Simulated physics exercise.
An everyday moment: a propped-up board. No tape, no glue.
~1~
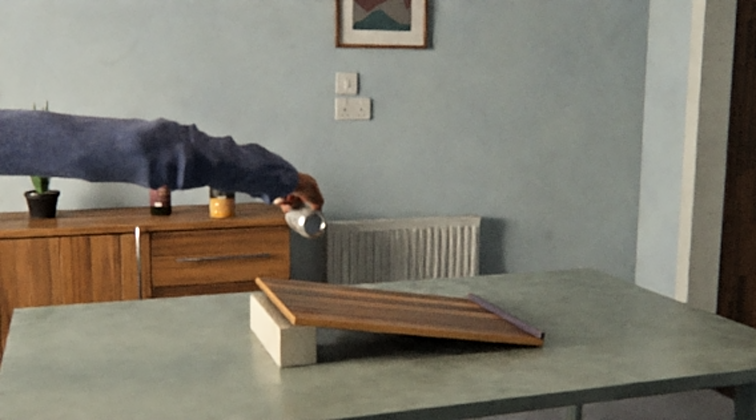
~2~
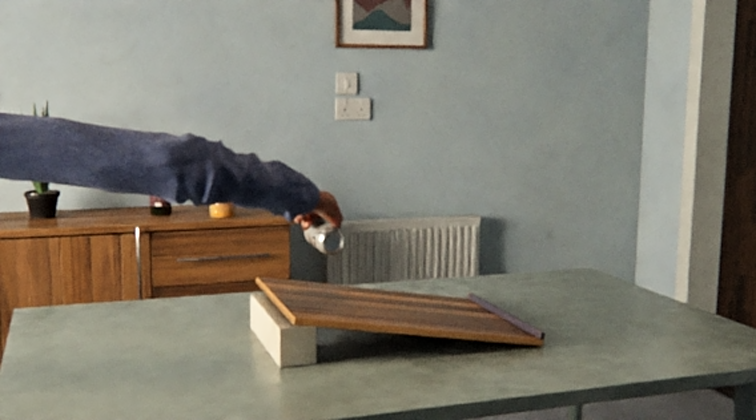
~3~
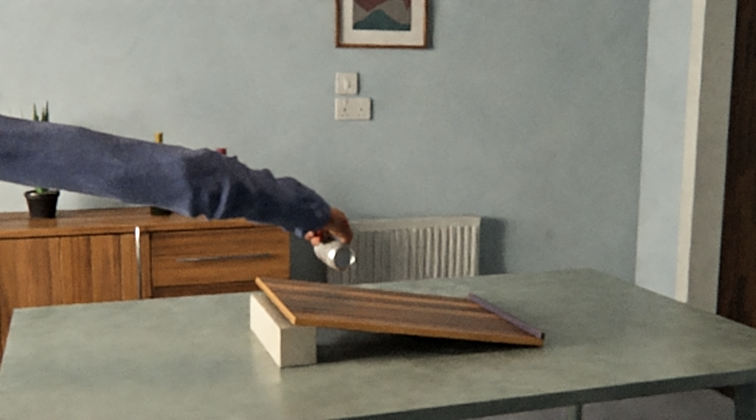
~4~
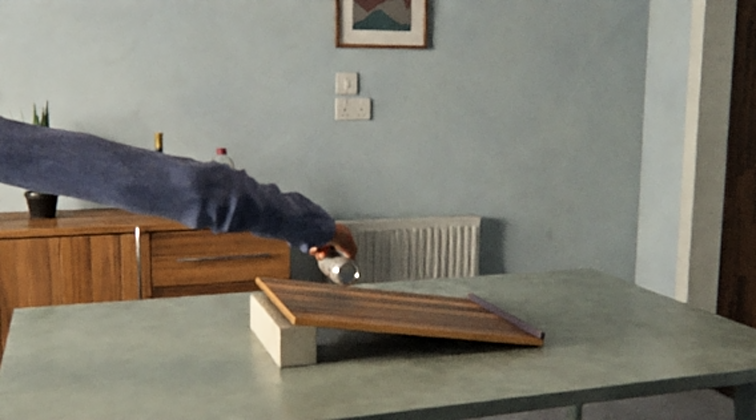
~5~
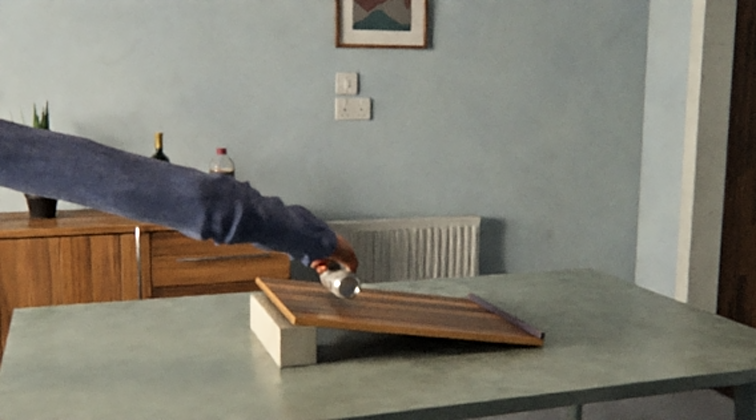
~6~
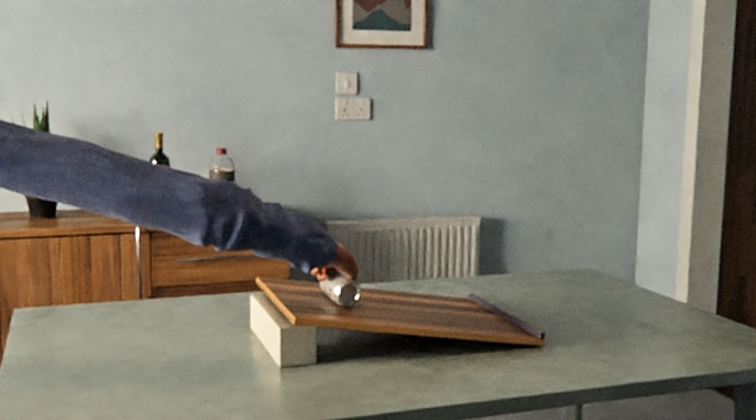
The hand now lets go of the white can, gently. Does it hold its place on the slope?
It goes downhill.
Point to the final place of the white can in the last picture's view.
Near (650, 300).
Then, 0.60 s on from there, white can shifted well along near (394, 293).
Then, 1.00 s on from there, white can shifted well along near (498, 298).
Then, 1.40 s on from there, white can now off the board.
Then, 2.10 s on from there, things are still on the move.
In the end, off the board, white can. At the end, from the last picture's camera, white can near (650, 300). The white can slides or rolls down.
